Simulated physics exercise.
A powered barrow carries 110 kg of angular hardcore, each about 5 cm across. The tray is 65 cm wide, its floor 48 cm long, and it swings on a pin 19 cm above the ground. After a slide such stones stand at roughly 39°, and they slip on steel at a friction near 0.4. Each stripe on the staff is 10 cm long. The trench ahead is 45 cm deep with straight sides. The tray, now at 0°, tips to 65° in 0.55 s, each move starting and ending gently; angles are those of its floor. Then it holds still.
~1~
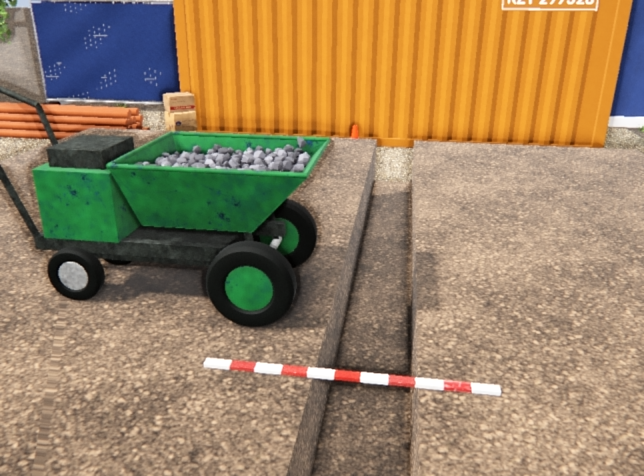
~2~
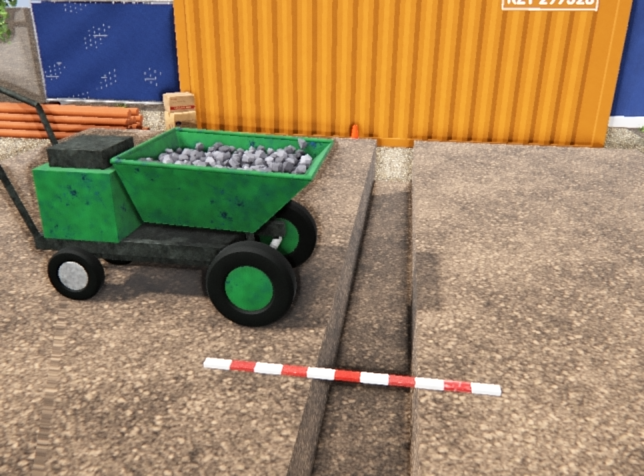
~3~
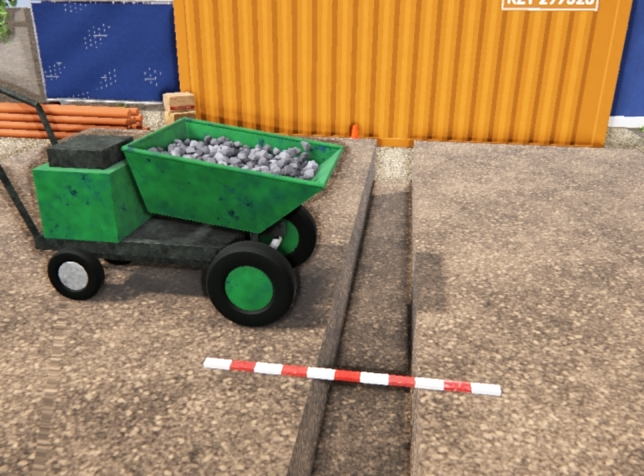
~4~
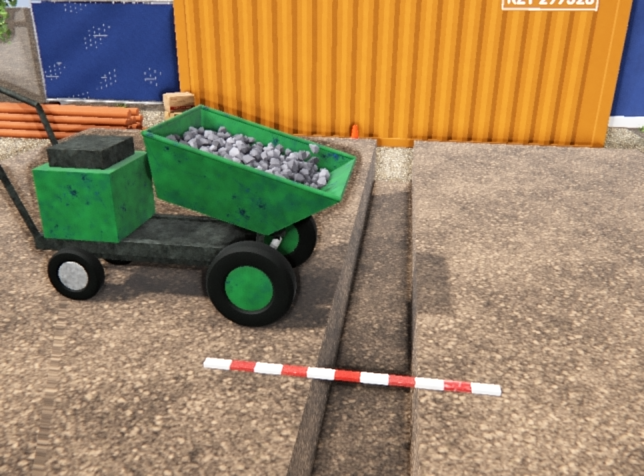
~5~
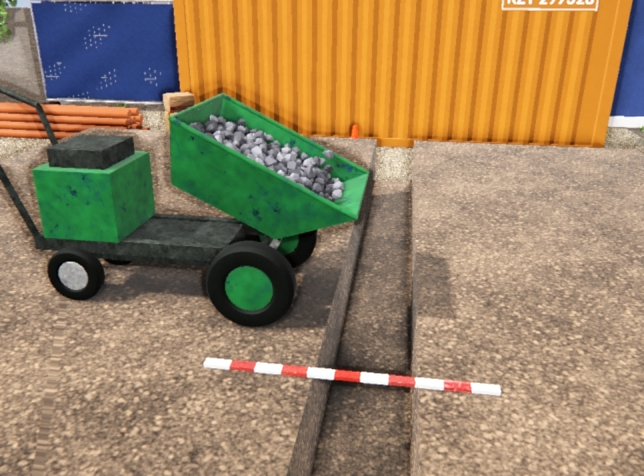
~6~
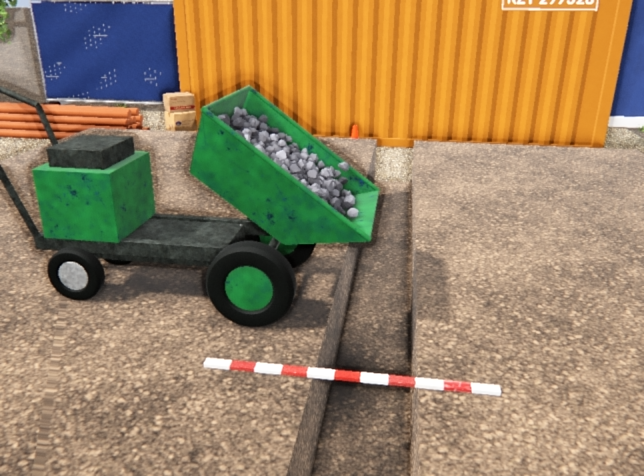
A green powered barrow loaded with grey stones stood beside a narrow trench, and its tray tilted steadily forward to the right, the back rising and the front lip lowering as the stones shifted.
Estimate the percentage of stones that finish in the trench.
About 46 per cent.
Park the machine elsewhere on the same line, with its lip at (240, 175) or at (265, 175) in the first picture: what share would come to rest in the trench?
About 85 and 75 per cent.
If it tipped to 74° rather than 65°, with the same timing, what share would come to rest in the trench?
It would be near 50 per cent.
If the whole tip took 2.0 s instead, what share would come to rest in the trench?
It would be near 65 per cent.
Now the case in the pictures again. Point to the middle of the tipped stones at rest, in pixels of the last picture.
Their middle is at about (412, 305).
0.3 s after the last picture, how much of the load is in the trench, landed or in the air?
About 10 per cent by then.
Then, 0.1 s after the last picture the floor is at 55°, 100 % in the tray; the foremost stones are at (368, 239).
Then, 0.3 s after the last picture the floor is at 65°, 83 % in the tray, 10 % in the trench, 7 % past the trench; the foremost stones are at (449, 315).
Then, 0.7 s after the last picture the floor is at 65°, 34 % in the tray, 21 % in the trench, 45 % past the trench; the foremost stones are at (586, 327).
Then, 2.7 s after the last picture the floor is at 65°, 9 % in the tray, 46 % in the trench, 44 % past the trench; the foremost stones are past the picture's edge.
